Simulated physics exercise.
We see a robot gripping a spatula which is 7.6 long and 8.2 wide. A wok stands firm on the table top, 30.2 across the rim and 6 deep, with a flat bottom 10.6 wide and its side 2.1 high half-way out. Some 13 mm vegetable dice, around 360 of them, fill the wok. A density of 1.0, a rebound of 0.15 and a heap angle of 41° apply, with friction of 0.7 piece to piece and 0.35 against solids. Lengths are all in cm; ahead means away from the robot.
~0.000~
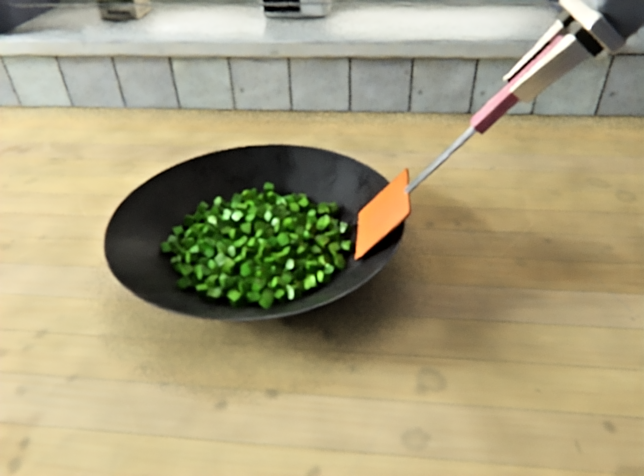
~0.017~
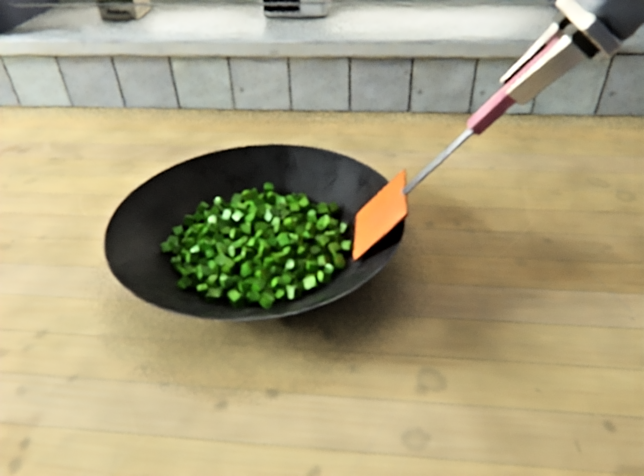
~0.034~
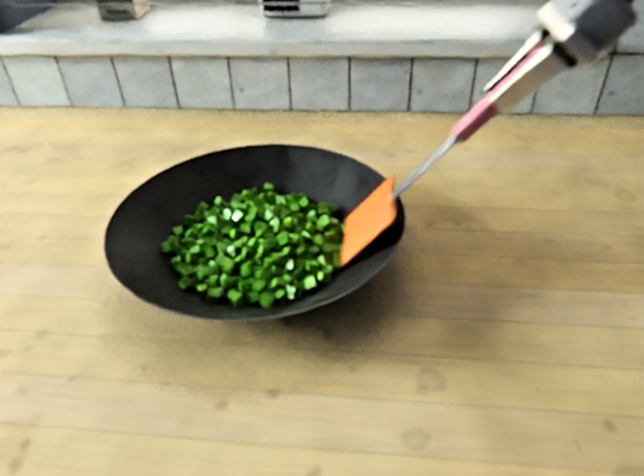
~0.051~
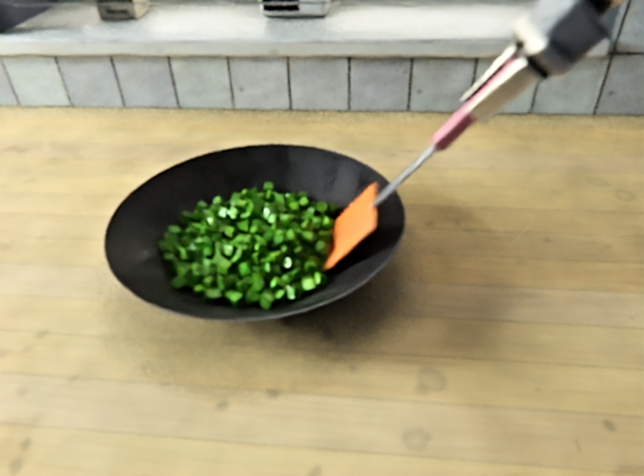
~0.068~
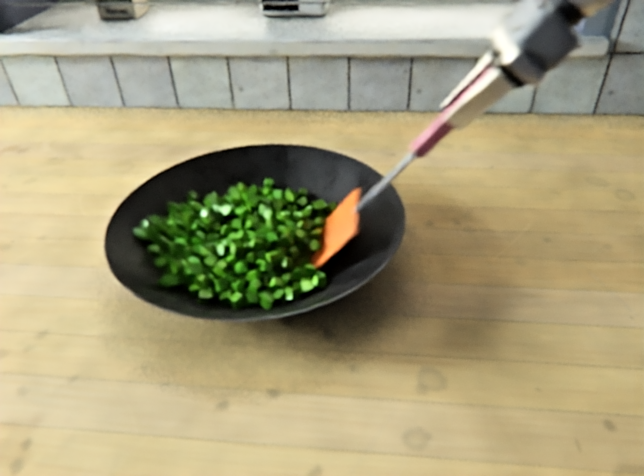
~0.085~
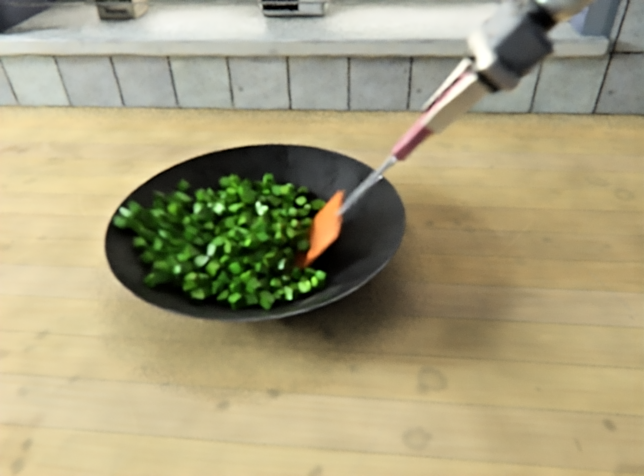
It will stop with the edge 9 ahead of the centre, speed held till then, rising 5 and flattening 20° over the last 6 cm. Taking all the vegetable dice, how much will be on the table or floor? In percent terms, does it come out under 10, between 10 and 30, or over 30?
It comes out over 30 %.
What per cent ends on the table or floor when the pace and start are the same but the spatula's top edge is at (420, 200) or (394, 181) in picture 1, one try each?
Some 35 and 45 per cent.
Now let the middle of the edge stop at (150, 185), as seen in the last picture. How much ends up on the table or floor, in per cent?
Something near 55 in a hundred.
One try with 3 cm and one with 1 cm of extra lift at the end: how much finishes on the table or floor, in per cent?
About 50 and 45 per cent.
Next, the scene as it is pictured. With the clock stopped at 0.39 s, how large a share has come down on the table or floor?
30 %.
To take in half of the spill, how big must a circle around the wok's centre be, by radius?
Roughly 28 cm.
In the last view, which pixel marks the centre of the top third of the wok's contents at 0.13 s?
Around (173, 221).
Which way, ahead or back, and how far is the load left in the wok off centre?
The balance point is about 4.0 cm ahead.
After 0.13 s, sloping 51°, highest piece 9 above the table; 357 in the wok, 8 on the blade or in flight.
After 0.17 s, sloping 45°, highest piece 10 above the table; 339 in the wok, 26 on the blade or in flight.
After 0.39 s, sloping 31°, highest piece 16 above the table; 213 in the wok, 116 on the table or floor, 36 on the blade or in flight.
After 1.44 s, sloping 31°, highest piece 5 above the table; 213 in the wok, 152 on the table or floor.
In the end, 213 in the wok, 152 on the table or floor. That is 42 % on the table or floor.
